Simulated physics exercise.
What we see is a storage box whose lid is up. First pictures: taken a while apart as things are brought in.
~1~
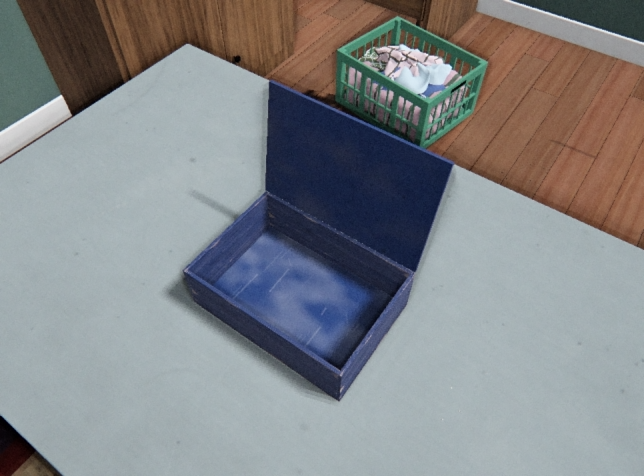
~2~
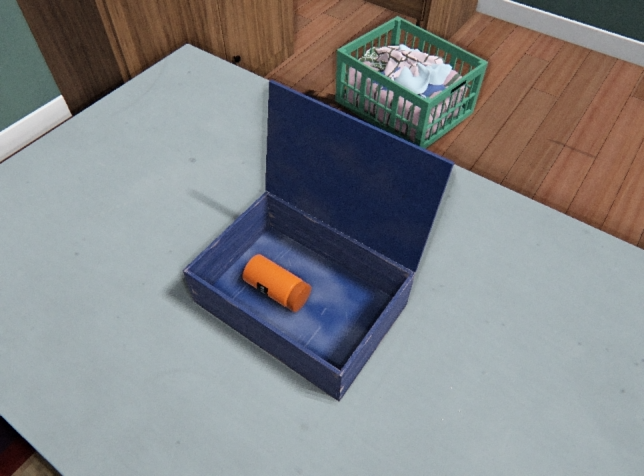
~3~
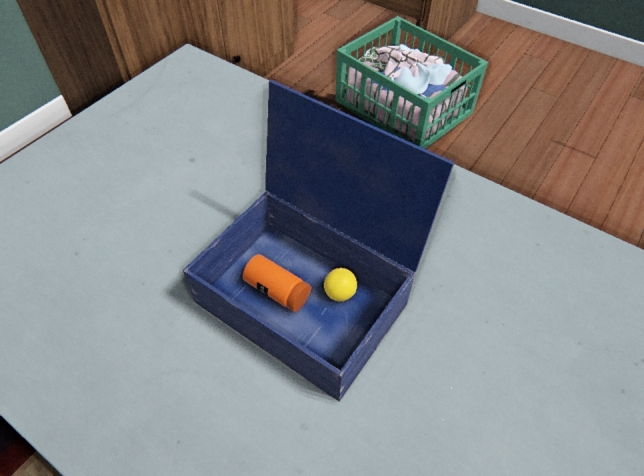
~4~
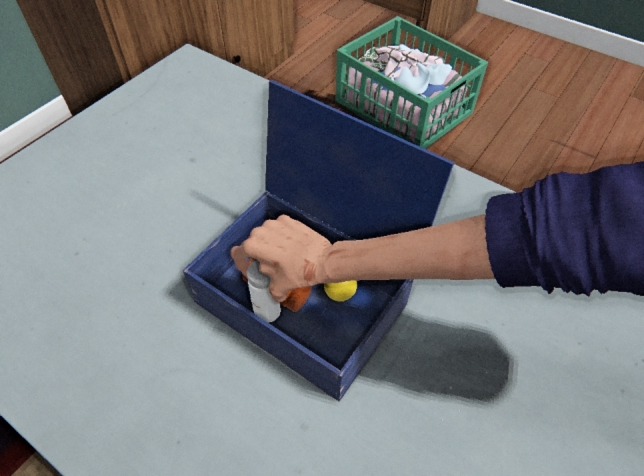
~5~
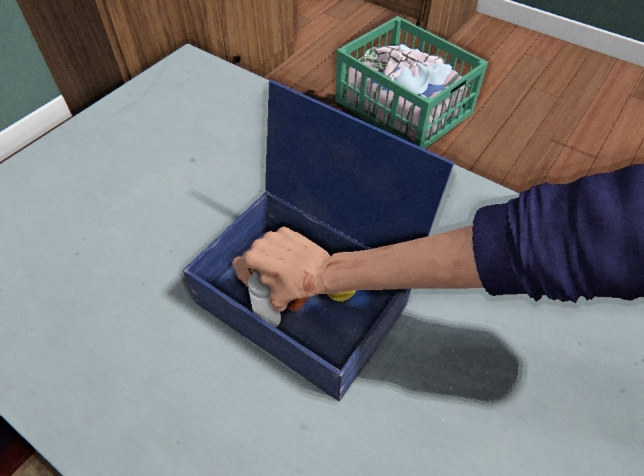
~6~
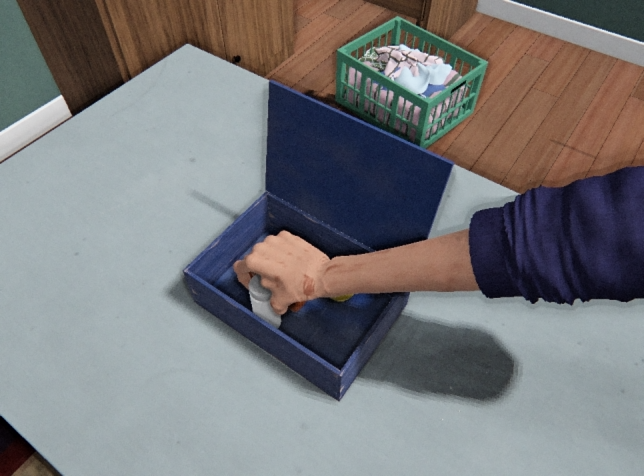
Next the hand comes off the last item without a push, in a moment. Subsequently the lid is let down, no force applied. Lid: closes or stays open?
Stays open.
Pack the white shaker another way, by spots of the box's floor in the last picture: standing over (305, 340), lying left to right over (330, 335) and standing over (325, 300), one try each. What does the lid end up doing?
First, it is held up; second, it shuts flat; third, it shuts flat.
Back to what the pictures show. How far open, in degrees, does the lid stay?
Some 10°.
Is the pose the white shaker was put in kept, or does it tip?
Looking at the last picture, the white shaker is left as set.
Then, 1.60 s on from there, lid 53° above the rim.
Then, 1.90 s on from there, lid 11° above the rim.
In the end, lid 10° above the rim; all 3 unmoved. At the end, from the last picture's camera, white shaker near (265, 305).
